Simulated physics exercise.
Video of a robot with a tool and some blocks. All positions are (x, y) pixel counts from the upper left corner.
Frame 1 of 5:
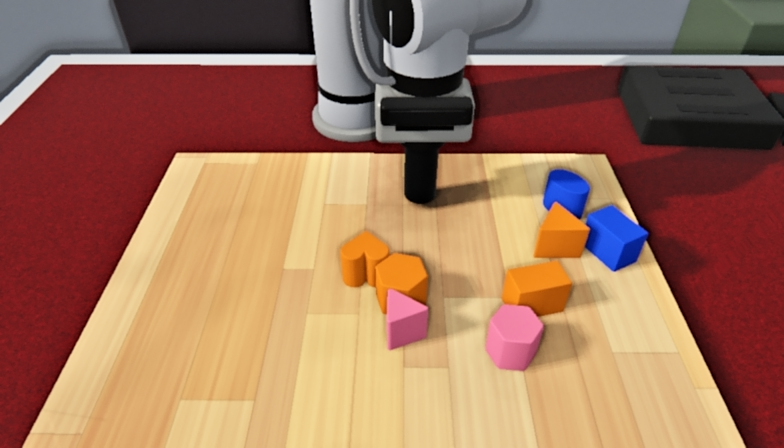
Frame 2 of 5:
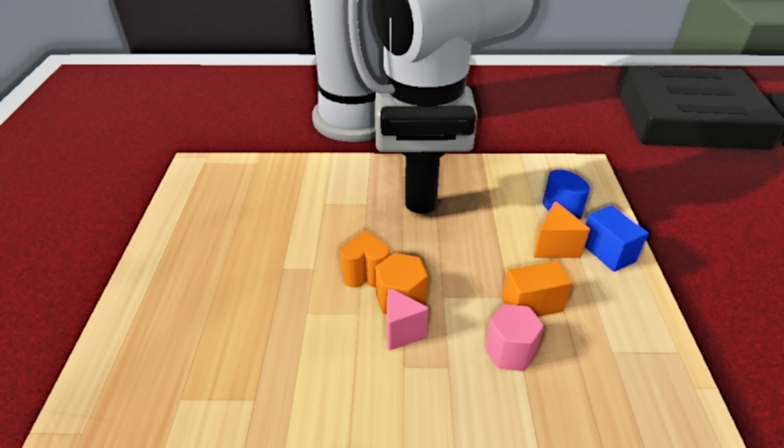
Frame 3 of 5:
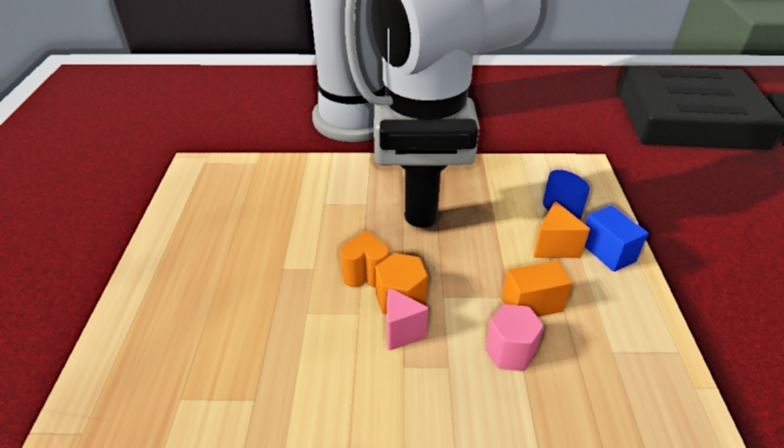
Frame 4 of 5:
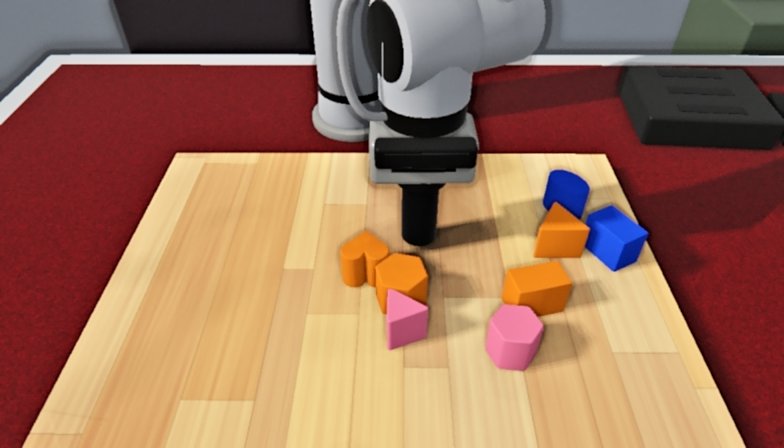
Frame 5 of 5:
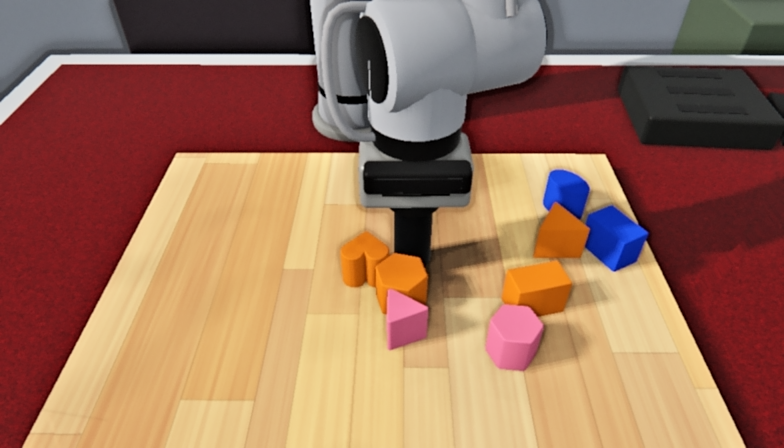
On a wooden board set on a red surface, a robot arm slowly moved its black tool toward the viewer, ending up right by the orange hexagon, while the scattered blocks stayed put.
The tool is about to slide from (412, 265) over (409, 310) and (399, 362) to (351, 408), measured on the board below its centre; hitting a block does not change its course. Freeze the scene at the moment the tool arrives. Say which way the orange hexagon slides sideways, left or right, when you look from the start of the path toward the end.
It slides rightward.
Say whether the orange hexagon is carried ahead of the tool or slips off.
Carried ahead at the end.
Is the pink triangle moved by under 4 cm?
I'd say no.
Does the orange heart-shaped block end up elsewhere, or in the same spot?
Right where it was.
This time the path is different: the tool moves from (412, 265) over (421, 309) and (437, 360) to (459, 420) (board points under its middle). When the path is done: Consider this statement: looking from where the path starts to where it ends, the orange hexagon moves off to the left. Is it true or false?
This is false.
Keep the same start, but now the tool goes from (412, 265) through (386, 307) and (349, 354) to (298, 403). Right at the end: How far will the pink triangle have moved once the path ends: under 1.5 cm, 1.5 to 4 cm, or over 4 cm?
If I had to pick, the pink triangle travels beyond 4 cm here.
What follows on the original path. One third of the way, tool (410, 304); orange hexagon (384, 312), turned 30° clockwise; pink triangle (396, 343), turned 50° anticlockwise.
Two thirds of the way, tool (398, 356); orange hexagon (352, 355), turned 60° clockwise; pink triangle (394, 375), turned 70° anticlockwise.
At the end, tool (350, 402); orange heart-shaped block not moved; orange hexagon (291, 392), turned 85° clockwise; pink triangle (392, 393), turned 75° anticlockwise.
